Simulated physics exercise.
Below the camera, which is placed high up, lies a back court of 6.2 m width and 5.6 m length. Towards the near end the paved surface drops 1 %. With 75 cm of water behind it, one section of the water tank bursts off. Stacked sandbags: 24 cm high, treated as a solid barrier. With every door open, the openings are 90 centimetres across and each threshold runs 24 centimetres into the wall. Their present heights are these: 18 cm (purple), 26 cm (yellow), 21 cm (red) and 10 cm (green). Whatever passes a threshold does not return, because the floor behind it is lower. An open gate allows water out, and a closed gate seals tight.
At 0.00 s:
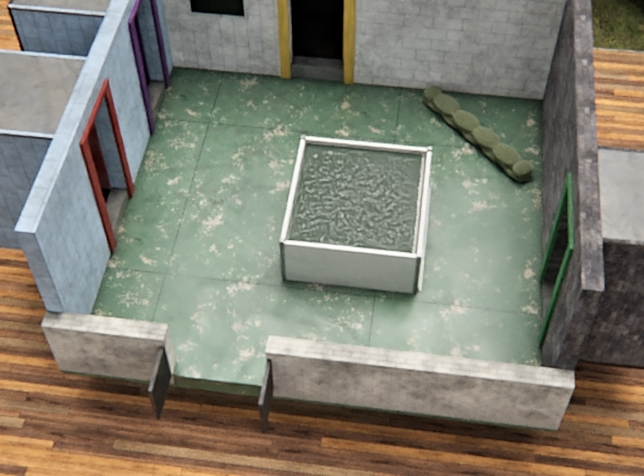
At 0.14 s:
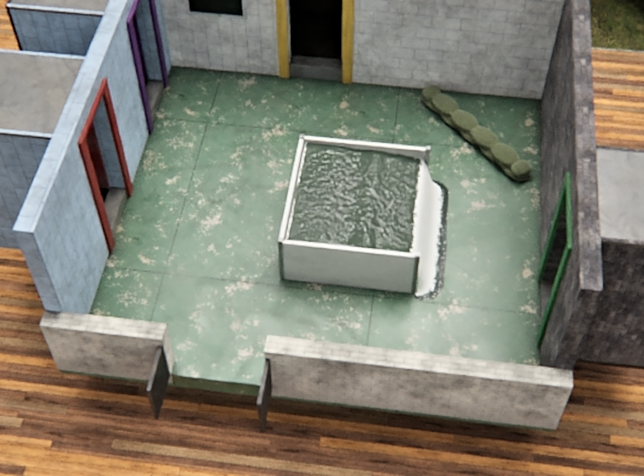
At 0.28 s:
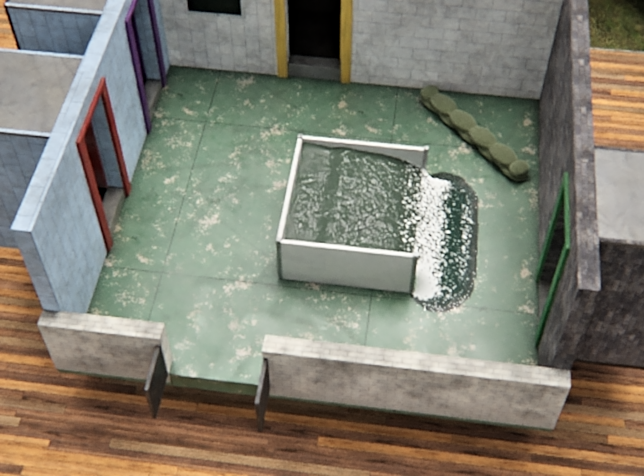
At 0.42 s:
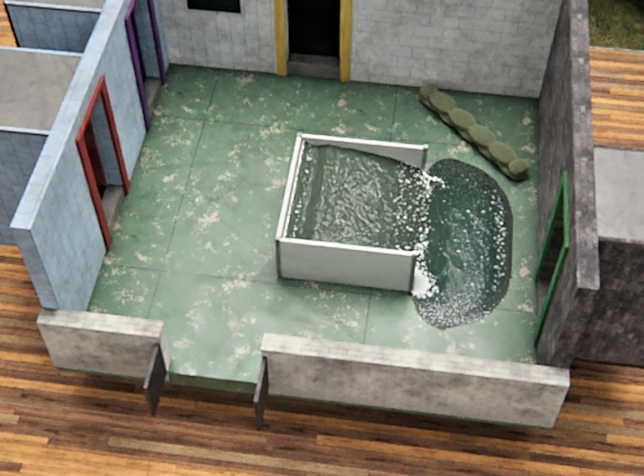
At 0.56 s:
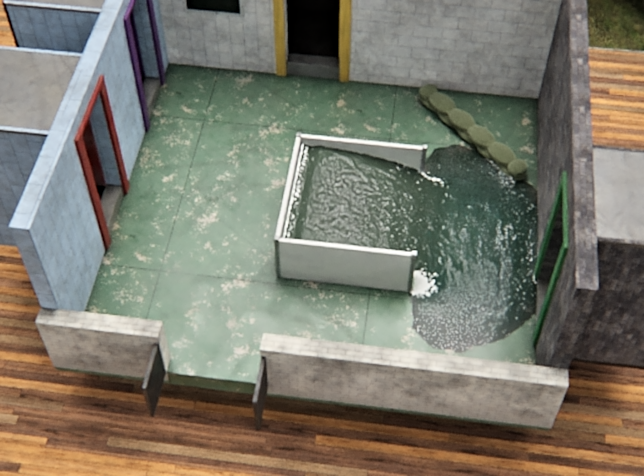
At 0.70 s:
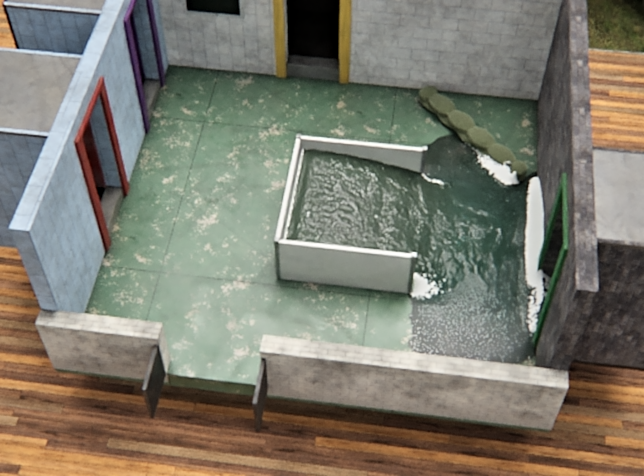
Walled courtyard with a square water tank losing its right side, water gushing across green floor to sandbags and the right wall.
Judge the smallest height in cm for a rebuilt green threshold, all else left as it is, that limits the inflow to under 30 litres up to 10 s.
Roughly 32 cm at the least.
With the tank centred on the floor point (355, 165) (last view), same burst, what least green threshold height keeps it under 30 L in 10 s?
About 12.5 cm.
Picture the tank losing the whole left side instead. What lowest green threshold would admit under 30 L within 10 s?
In that case about 9.0 cm.
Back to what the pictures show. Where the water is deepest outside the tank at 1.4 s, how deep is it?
About 50 cm.
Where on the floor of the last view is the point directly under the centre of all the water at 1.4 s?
(427, 237).
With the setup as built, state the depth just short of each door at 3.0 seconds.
Purple door 0 cm, yellow door 2 cm, red door 0 cm, green door 20 cm.
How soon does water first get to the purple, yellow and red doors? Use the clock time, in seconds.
Arrives: Purple 4.5 s / yellow 3.0 s / red 4.5 s.
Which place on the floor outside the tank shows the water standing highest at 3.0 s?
Near (531, 401).
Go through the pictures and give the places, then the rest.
In the first picture, still water, 75 cm deep, in the water tank at (358, 198); the green door at (555, 267) is dry.
In the second picture, the front is at (433, 290), 0.3 m from the gap at (418, 224); 0.5 m2 of floor is wet, 75 cm left at the back.
In the third picture, the gap is at (416, 227), the front 0.8 m out at (471, 260); the back of the water tank holds 74 cm.
In the fourth picture, the front is at (503, 283), 1.3 m from the gap at (415, 226); 3.2 m2 of floor is wet, 69 cm left at the back.
In the fifth picture, the front is at (536, 301), 1.8 m from the gap at (414, 227); 5.1 m2 of floor is wet, 64 cm left at the back.
In the sixth picture, water pours out at (414, 229) and has run 2.0 m, to (555, 297); about 10 cm deep outside, 63 cm at the back; water is at the green door at (550, 268).
After 1.4 s water covers 25 % of the floor, deepest (50 cm) near (532, 248); 32 cm at the green door, 92 litres in over its 10 cm threshold.
After 3.0 s water covers 50 % of the floor, deepest (34 cm) near (531, 401); 20 cm at the green door, 270 litres in over its 10 cm threshold.
After 10.0 s water covers 95 % of the floor, deepest (14 cm) near (182, 347); 8 cm at the green door, 320 litres in over its 10 cm threshold.
At the green door as built, the water arrived by 0.6 s and peaked near 32 cm at 1.4 s.
Run again over the same 10 s with other heights there, 50 litres in over 28.5 cm, 6 litres over 38.5 cm. The limit of 30 litres is kept from about 32 cm up.
